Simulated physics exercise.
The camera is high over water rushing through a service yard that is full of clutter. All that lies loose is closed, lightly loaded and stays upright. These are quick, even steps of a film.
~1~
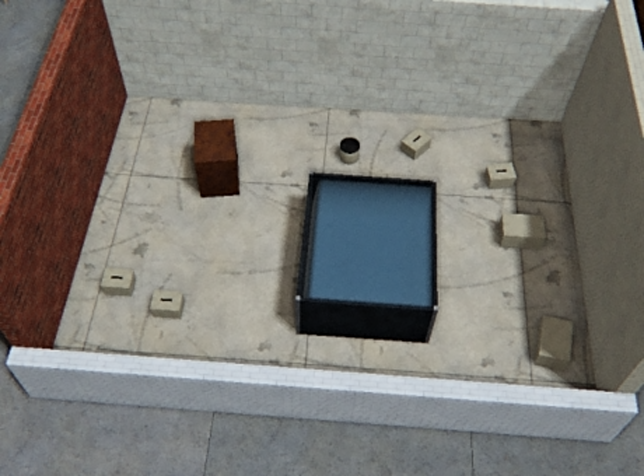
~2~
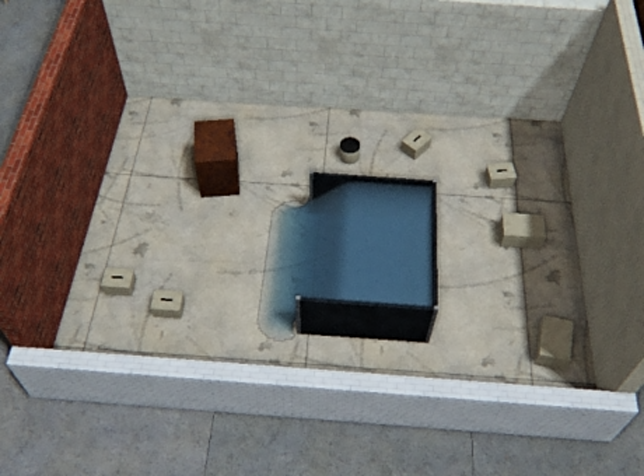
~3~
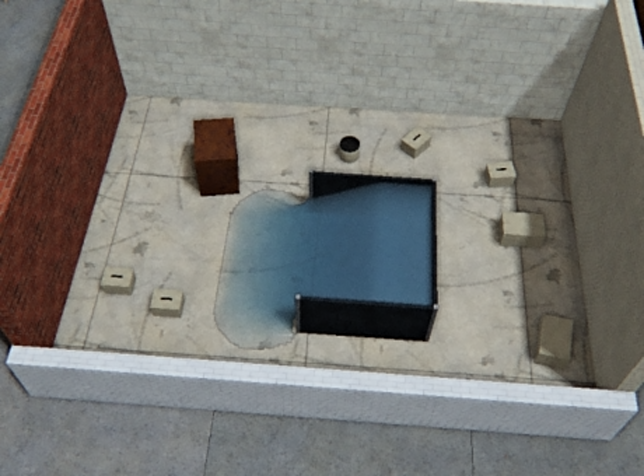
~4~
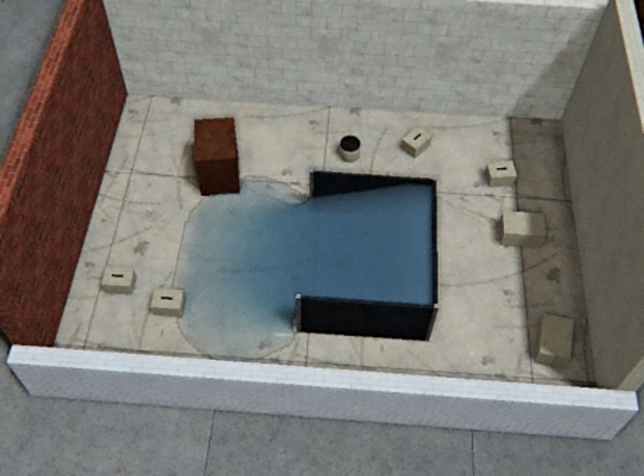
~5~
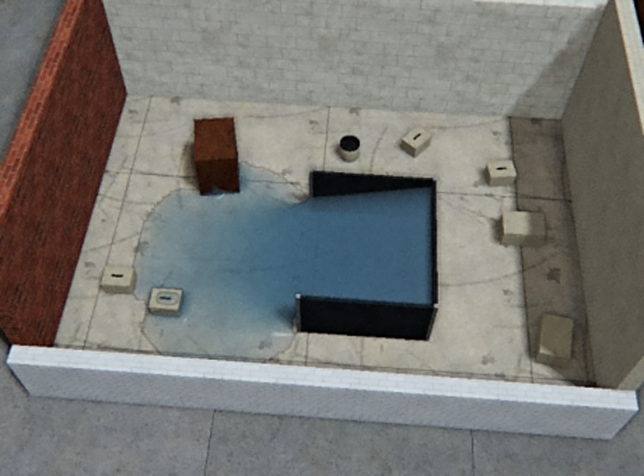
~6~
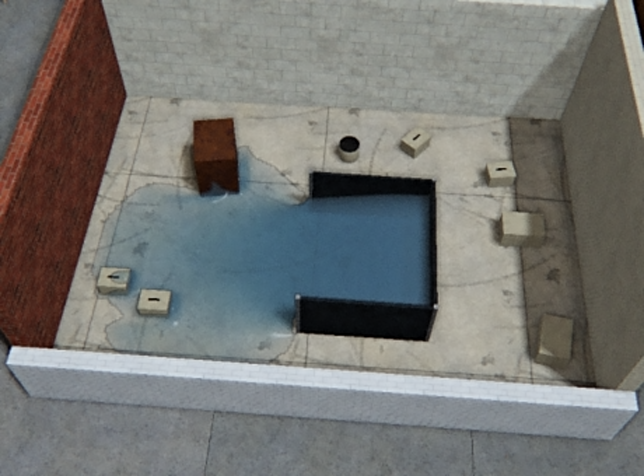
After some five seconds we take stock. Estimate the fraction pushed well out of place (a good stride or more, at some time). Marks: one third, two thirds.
That comes to one to two thirds.
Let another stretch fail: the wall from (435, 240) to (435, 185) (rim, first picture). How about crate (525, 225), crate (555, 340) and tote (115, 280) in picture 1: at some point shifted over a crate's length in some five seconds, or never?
In turn: Pushed that far, that far or more, less than that.
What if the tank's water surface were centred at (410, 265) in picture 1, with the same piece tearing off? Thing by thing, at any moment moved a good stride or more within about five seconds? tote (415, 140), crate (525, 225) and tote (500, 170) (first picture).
As listed: Never so far, no, under that.
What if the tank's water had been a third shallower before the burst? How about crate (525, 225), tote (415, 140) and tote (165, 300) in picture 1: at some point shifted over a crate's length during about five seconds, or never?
In that order: No, no, moved that far.
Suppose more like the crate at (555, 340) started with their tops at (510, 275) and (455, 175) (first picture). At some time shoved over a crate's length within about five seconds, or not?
In that order: Less than that, short of that.
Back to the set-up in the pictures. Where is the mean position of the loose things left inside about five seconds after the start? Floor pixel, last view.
Around (442, 248).
A moment on, 2 of 7 are well off their spots; 0 afloat.
Next, 2 of 7 are well off their spots; 2 afloat.
Later, 2 of 7 are well off their spots; 2 afloat.
In the end, 3 of 7 are well off their spots, and 3 have been at some point; 2 afloat.
